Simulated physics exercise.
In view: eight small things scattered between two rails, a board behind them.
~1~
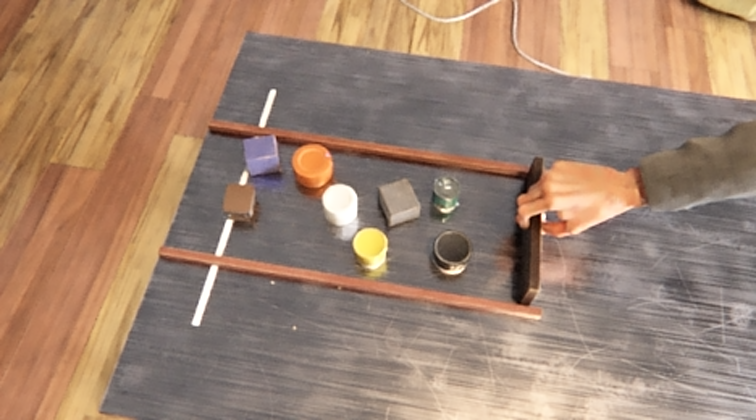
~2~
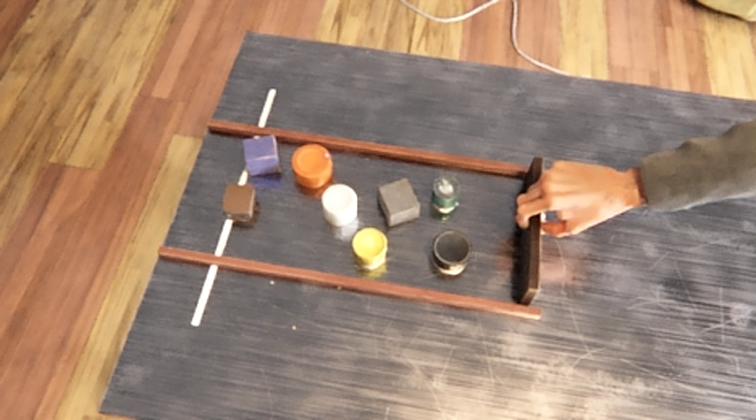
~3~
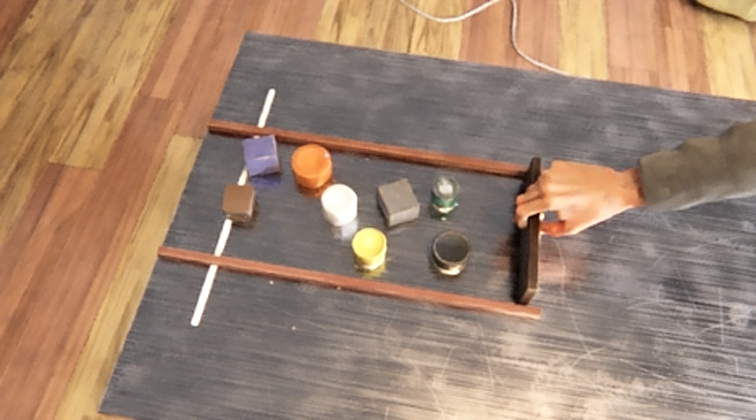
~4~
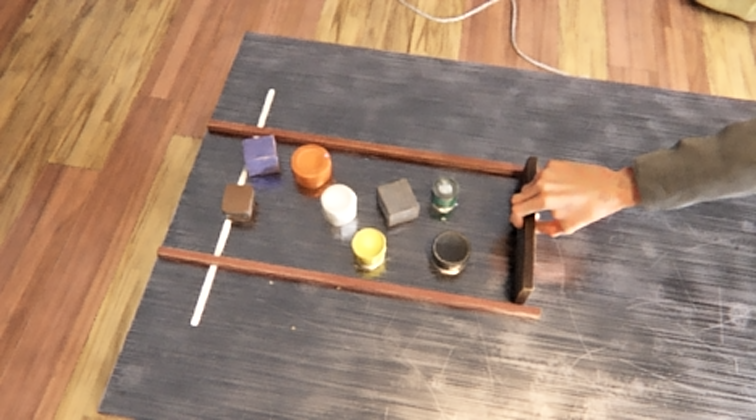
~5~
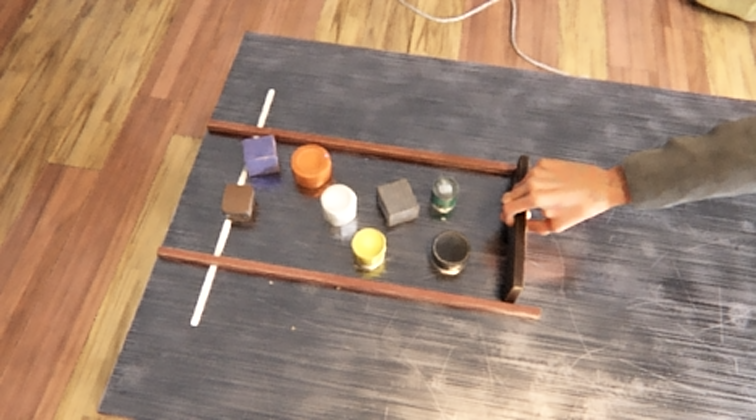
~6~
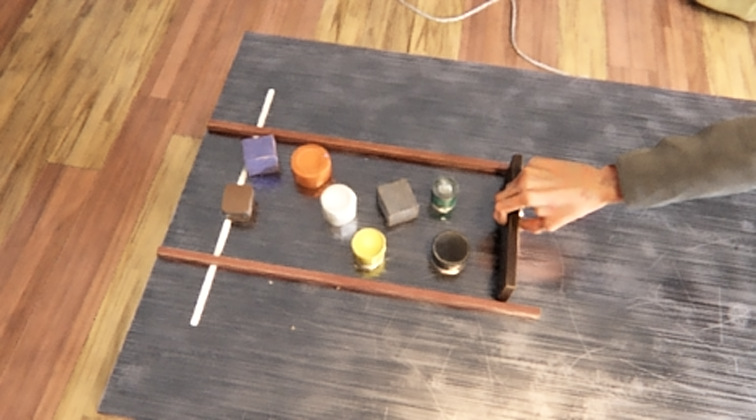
The footage shows eight small objects, including a blue block, an orange lid and a yellow tin, lying still between two rails on a dark tabletop while a hand slides an upright board slightly left towards them.
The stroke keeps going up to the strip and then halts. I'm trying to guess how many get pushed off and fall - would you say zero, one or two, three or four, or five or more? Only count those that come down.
I would say one or two.
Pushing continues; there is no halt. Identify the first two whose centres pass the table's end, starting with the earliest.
Listed earliest first, the blue block comes before the brown case.
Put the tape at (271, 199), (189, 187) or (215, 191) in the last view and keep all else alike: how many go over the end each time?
Per try: 0; 8; 4.
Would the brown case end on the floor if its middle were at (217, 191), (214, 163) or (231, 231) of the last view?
Taking the spots in turn, it gets knocked off, then gets knocked off, then stays put.
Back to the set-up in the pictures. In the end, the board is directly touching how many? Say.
The figure is 3.
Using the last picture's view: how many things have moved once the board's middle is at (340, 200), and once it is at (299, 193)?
At the first point the count is 6, at the second it's 8.
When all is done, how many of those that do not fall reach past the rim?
Looks like 2 of them.
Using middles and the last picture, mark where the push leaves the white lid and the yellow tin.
White lid: About (189, 185); yellow tin: About (192, 235).
A little later, none off yet; brown case at rest near (239, 203); blue block at rest near (261, 155); orange lid at rest near (311, 166).
Next, none off yet; brown case at rest near (239, 203); blue block moving near (253, 155); orange lid shifted about its own width near (289, 160).
When it is over, the number that fall off is one or two; down, blue block and brown case.
